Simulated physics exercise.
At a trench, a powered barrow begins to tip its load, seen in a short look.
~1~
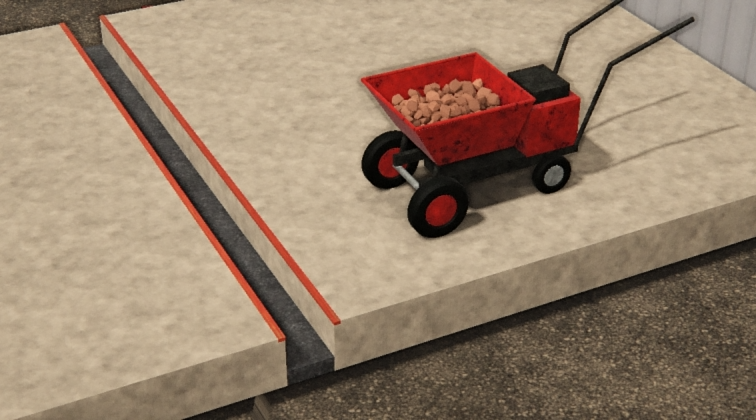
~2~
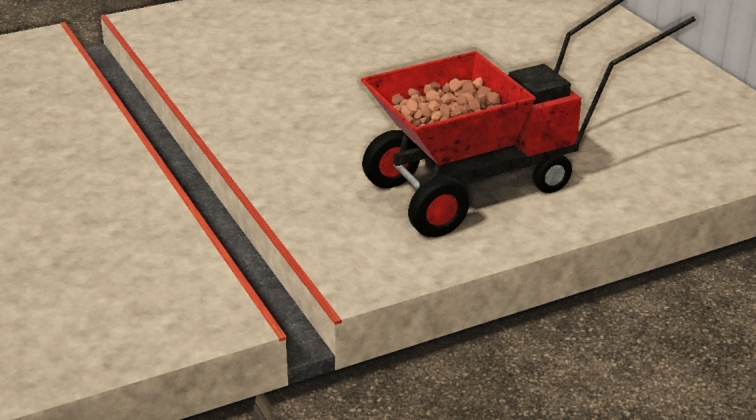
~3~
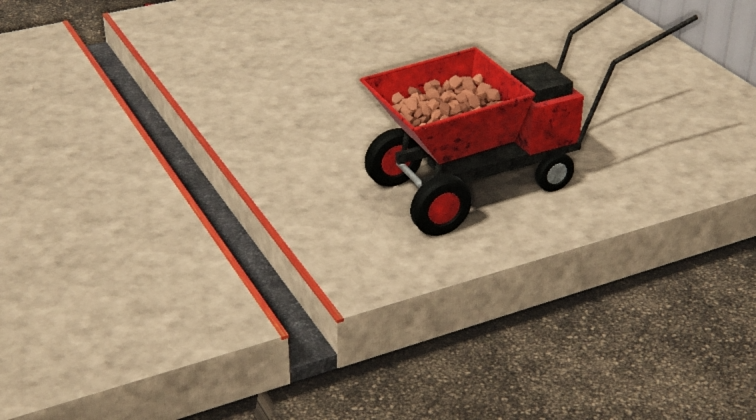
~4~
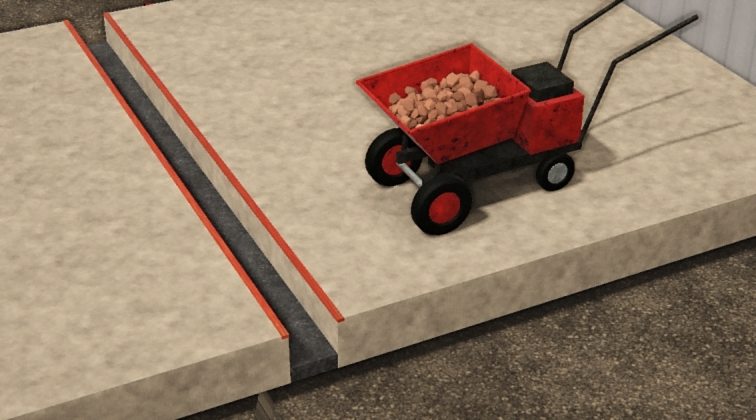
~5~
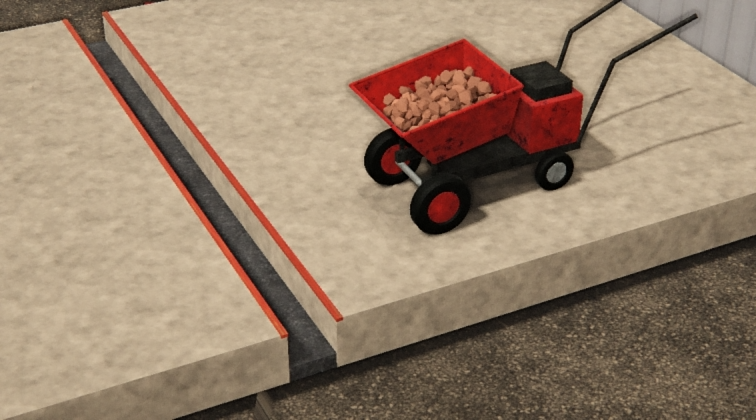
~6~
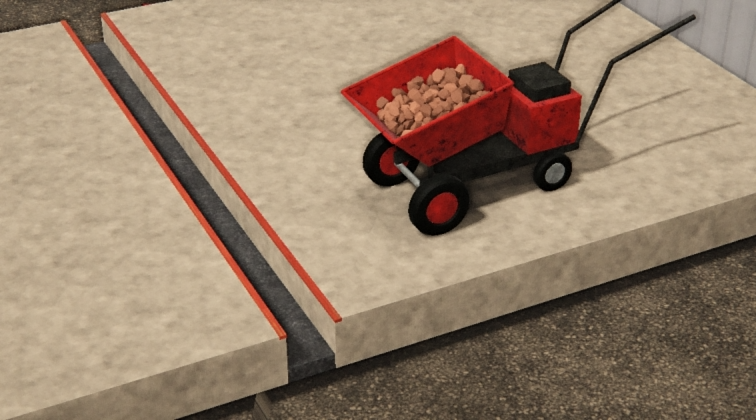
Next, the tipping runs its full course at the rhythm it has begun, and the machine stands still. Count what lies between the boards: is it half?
Trench holds a minority.
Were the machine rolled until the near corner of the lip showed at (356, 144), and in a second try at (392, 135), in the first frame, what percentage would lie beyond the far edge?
About 10 and 0 per cent.
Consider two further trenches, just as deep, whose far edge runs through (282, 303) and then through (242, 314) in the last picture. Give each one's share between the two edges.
The first try lands around 30 %, the second around 30 %.
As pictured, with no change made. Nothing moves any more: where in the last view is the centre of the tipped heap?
Around (284, 241).
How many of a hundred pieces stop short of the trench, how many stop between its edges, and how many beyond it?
In per cent, short 40, between 30 and beyond 0.
Shortly afterwards, skip tipped steeply; the whole lot in the skip.
Next, skip tipped right over; all but a few in the skip; a little short of the trench; only a few falling.
Some moments later, skip tipped right over; near a third in the skip; near a third short of the trench; near a quarter in or heaped over the trench.
In the end, skip tipped right over; near a quarter in the skip; near a third short of the trench; near a third in or heaped over the trench; none at all beyond it.
